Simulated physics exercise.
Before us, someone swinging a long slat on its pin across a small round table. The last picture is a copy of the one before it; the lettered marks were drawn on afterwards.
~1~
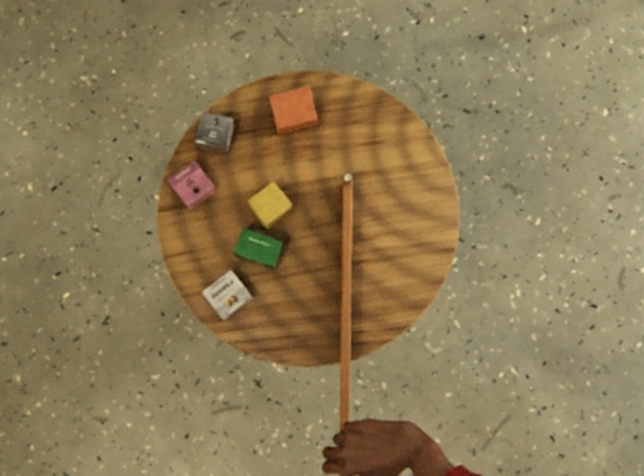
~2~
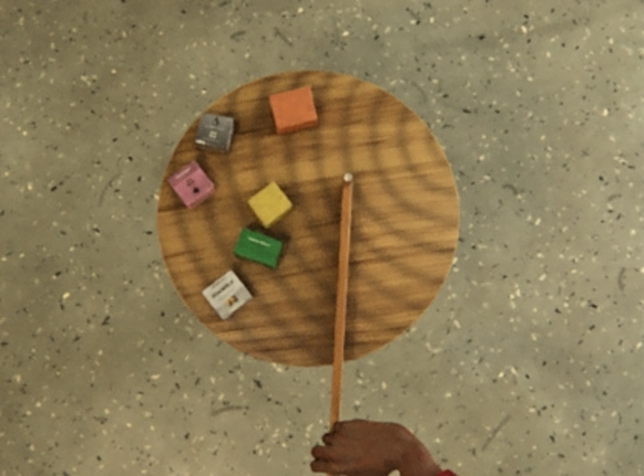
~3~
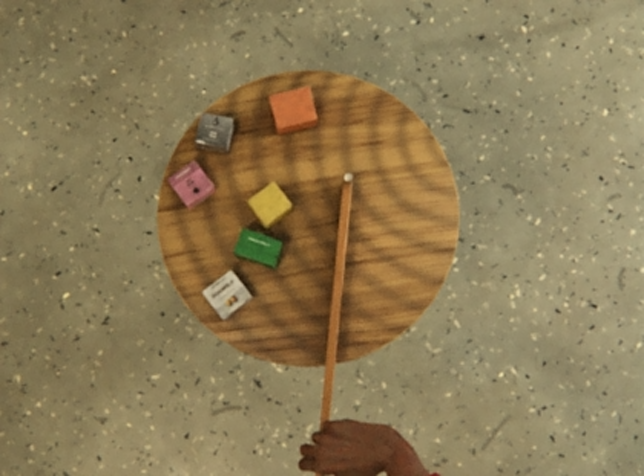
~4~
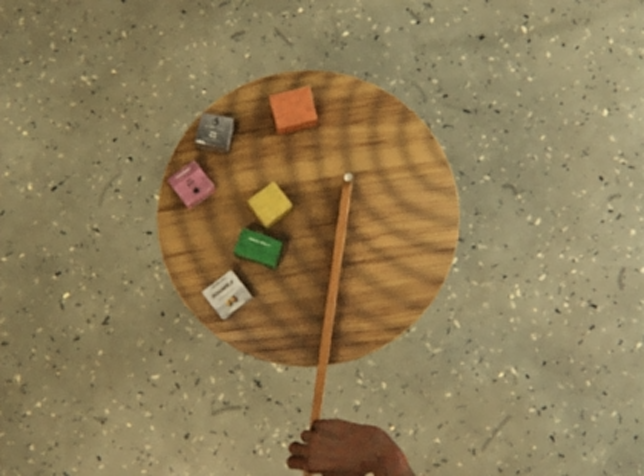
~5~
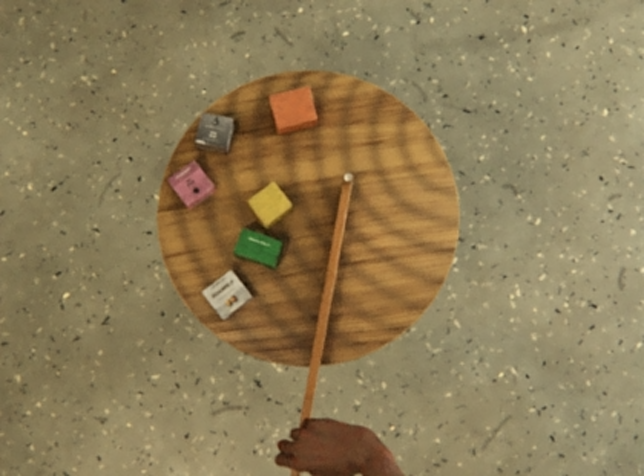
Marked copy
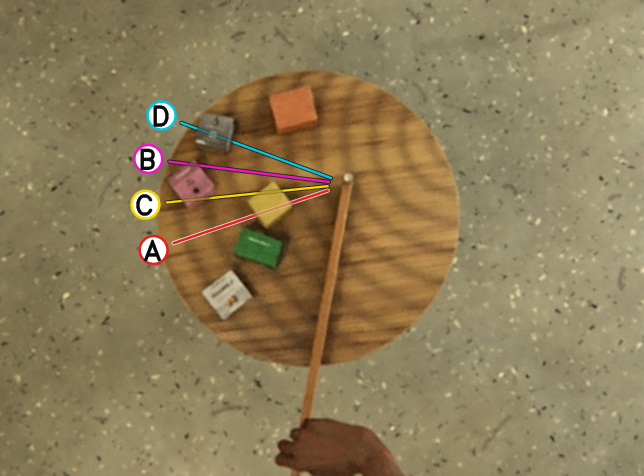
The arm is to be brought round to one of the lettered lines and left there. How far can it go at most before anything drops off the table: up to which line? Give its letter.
Stop at C.
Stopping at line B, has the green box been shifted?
Yes.
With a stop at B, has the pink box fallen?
By then, yes.
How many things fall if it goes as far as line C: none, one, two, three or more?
The count is none.
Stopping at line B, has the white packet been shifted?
Yes.
On the copy, A at (251, 217); B at (249, 172); C at (247, 195); D at (256, 150).
On C. First, arm (285, 262); grey box (215, 134); pink box (192, 186).
Then, arm (255, 224); white packet (189, 237); green box (234, 211).
Finally, arm (245, 192); pink box (184, 142); white packet (173, 183); nothing has fallen.
By contrast, A is safe but short; B drops the pink box and white packet; D drops the grey box, pink box and white packet.
